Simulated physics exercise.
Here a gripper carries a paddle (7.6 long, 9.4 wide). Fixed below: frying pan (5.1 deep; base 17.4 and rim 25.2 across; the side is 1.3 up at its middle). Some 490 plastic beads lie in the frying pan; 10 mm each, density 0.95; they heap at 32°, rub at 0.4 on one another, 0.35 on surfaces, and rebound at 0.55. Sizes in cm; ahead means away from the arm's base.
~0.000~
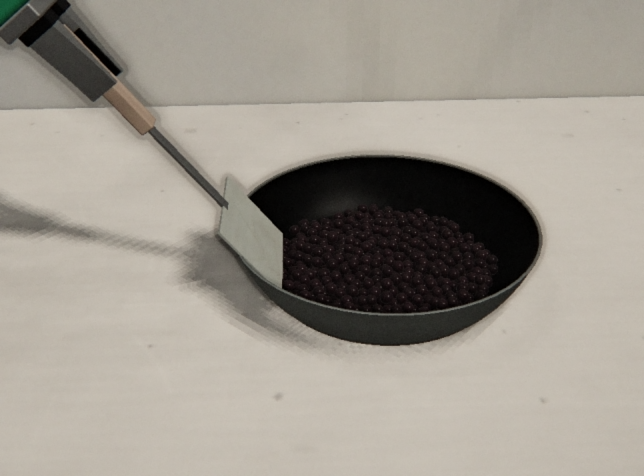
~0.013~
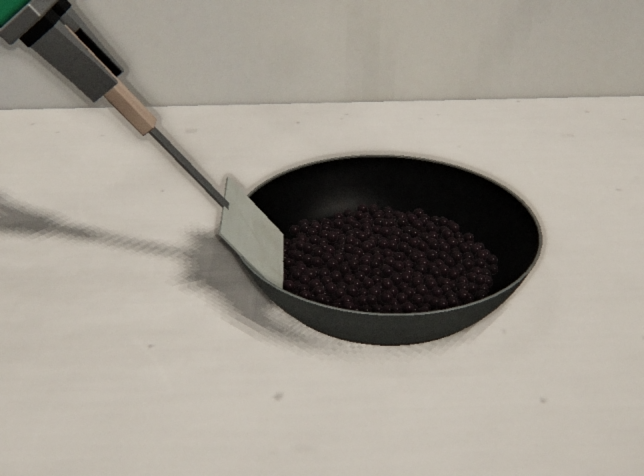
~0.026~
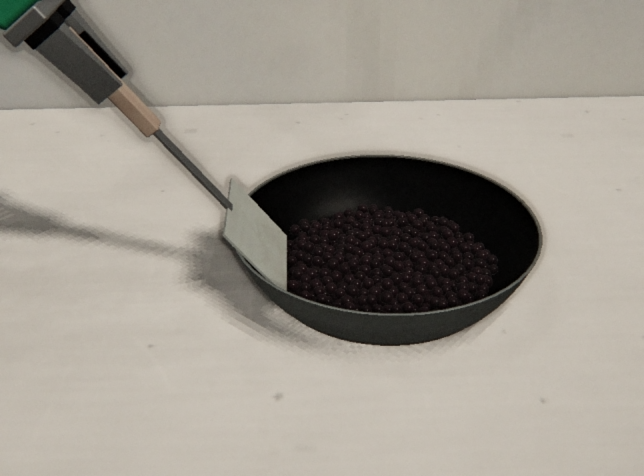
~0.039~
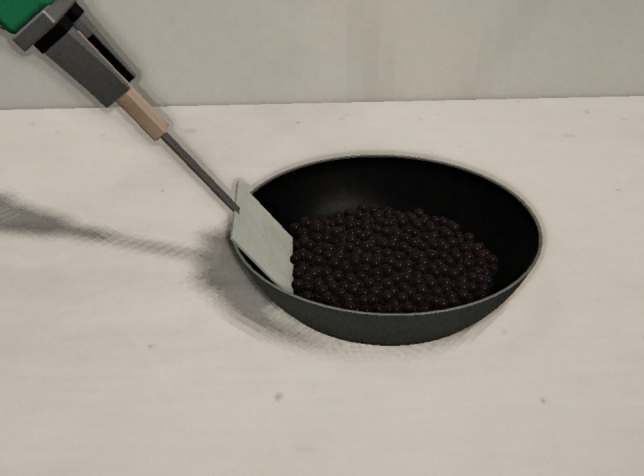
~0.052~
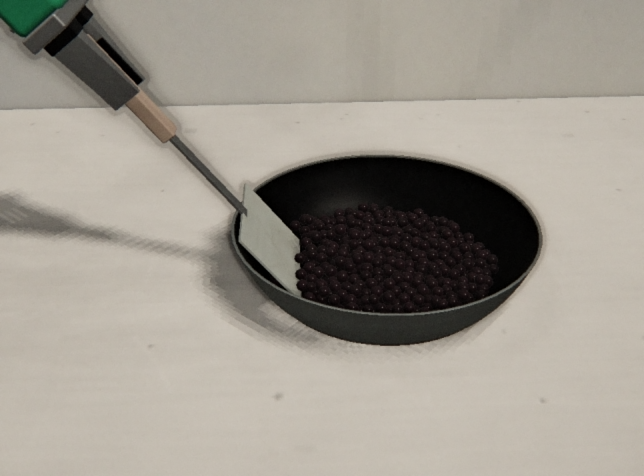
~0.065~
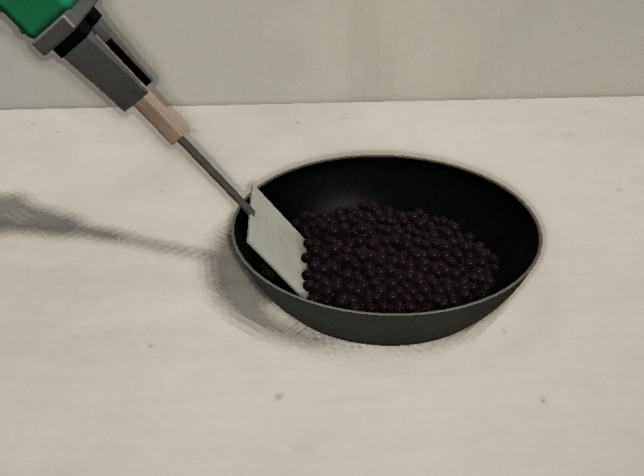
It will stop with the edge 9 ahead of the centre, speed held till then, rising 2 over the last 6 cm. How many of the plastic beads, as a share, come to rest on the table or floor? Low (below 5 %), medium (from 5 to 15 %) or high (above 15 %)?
Share on the table or floor: Medium (from 5 to 15 %).
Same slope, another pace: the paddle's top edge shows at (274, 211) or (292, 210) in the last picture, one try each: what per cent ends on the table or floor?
Some 25 and 30 per cent.
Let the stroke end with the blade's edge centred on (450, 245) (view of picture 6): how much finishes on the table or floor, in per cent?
About 0 per cent.
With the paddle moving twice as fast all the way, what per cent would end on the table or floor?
In that case some 30 per cent.
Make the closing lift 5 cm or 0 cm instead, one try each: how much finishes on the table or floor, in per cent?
About 5 and 10 per cent.
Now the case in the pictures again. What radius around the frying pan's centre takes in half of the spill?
About 20 cm.
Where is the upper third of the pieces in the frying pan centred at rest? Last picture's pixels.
Around (484, 256).
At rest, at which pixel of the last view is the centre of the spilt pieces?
At about (580, 261).
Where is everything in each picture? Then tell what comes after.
In the first frame, paddle top edge at (223, 203), sloping 53°; upper third of the load around (382, 258), from x 280 to 495, top at y 210; 490 in the frying pan.
In the second frame, paddle top edge at (224, 203), sloping 53°; upper third of the load around (382, 258), from x 280 to 495, top at y 210.
In the third frame, paddle top edge at (228, 205), sloping 53°; upper third of the load around (380, 258), from x 280 to 495, top at y 210.
In the fourth frame, paddle top edge at (235, 208), sloping 53°; upper third of the load around (377, 258), from x 280 to 495, top at y 210.
In the fifth frame, paddle top edge at (242, 210), sloping 53°; upper third of the load around (374, 258), from x 275 to 495, top at y 210.
In the sixth frame, paddle top edge at (250, 211), sloping 53°; upper third of the load around (374, 257), from x 265 to 495, top at y 205; 490 in the frying pan.
After 0.19 s, sloping 53°, highest piece 4 above the table; 490 in the frying pan.
After 0.31 s, sloping 53°, highest piece 5 above the table; 490 in the frying pan.
After 0.57 s, sloping 53°, highest piece 11 above the table; 450 in the frying pan, 34 on the table or floor, 6 on the blade or in flight.
After 1.62 s, sloping 53°, highest piece 5 above the table; 450 in the frying pan, 40 on the table or floor.
At rest, 450 in the frying pan, 40 on the table or floor. That is 8 % on the table or floor.
